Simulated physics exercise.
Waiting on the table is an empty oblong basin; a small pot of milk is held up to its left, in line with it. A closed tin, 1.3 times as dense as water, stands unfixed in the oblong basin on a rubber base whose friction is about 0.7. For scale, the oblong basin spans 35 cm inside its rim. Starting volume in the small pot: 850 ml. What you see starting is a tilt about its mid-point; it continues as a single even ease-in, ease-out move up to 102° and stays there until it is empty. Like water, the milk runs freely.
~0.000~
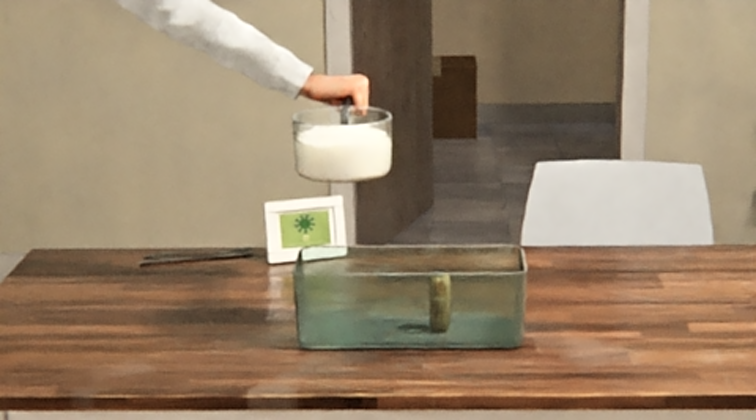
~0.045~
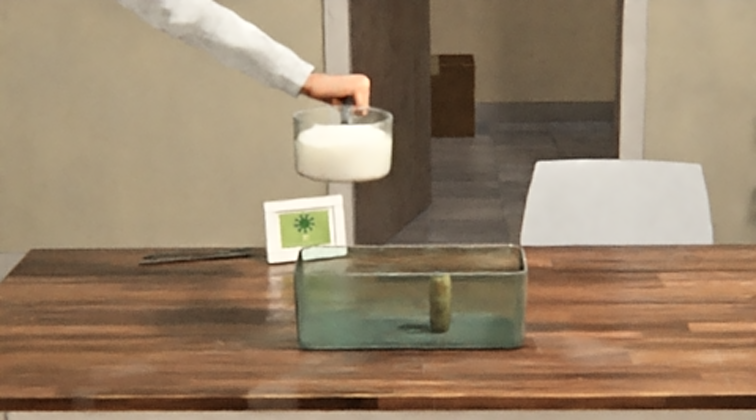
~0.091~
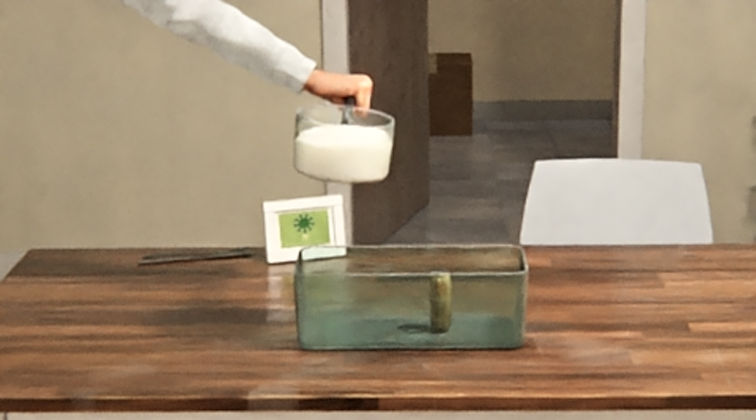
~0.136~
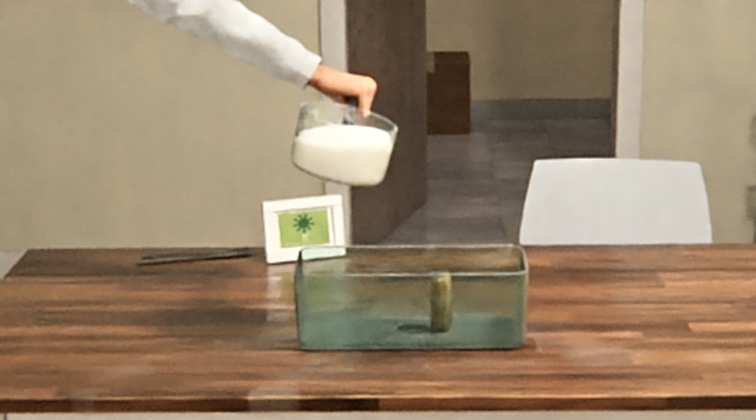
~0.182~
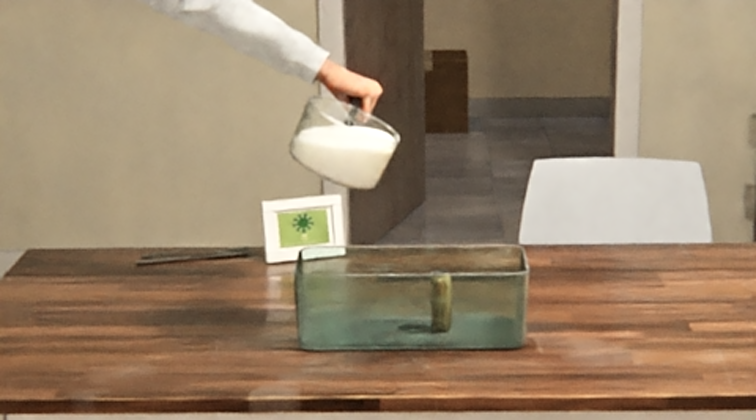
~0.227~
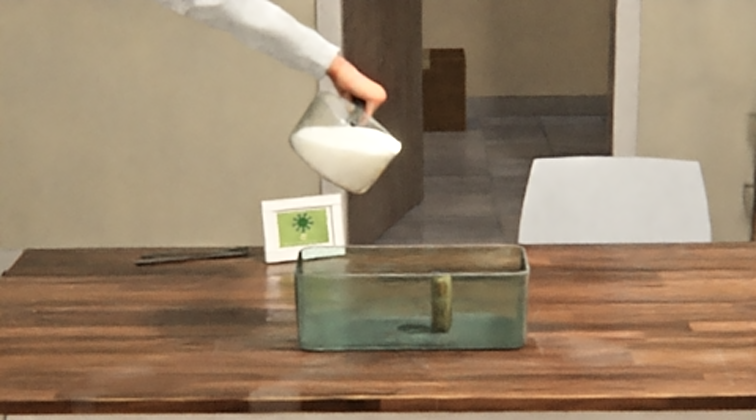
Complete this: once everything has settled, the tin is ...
Once everything has settled, the tin is lying over.
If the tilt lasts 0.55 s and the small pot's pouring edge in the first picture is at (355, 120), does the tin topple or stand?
It does not tip.
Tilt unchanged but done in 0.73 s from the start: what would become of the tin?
The tin stays up.
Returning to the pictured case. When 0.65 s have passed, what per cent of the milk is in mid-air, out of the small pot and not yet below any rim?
12 in a hundred, give or take.
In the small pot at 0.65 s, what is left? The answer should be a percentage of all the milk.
About 10 per cent.
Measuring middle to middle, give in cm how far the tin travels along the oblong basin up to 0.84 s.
The tin is about 5 cm from where it started.
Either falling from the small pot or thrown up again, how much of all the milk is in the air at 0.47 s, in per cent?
I'd put it at about 52 percent.
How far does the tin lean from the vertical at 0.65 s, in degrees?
0°.
After 0.47 s the tilt is 97° and 35 per cent is still to pour; the tin stands where it began.
After 0.65 s the tilt is 102° and 10 per cent is still to pour; the tin stands where it began.
After 0.84 s the tilt is 102° and 2 per cent is still to pour; the tin leans 35°.
After 1.05 s the tilt is 102° and 0 per cent is still to pour; the tin lies on its side.
In the end the tin lies on its side.
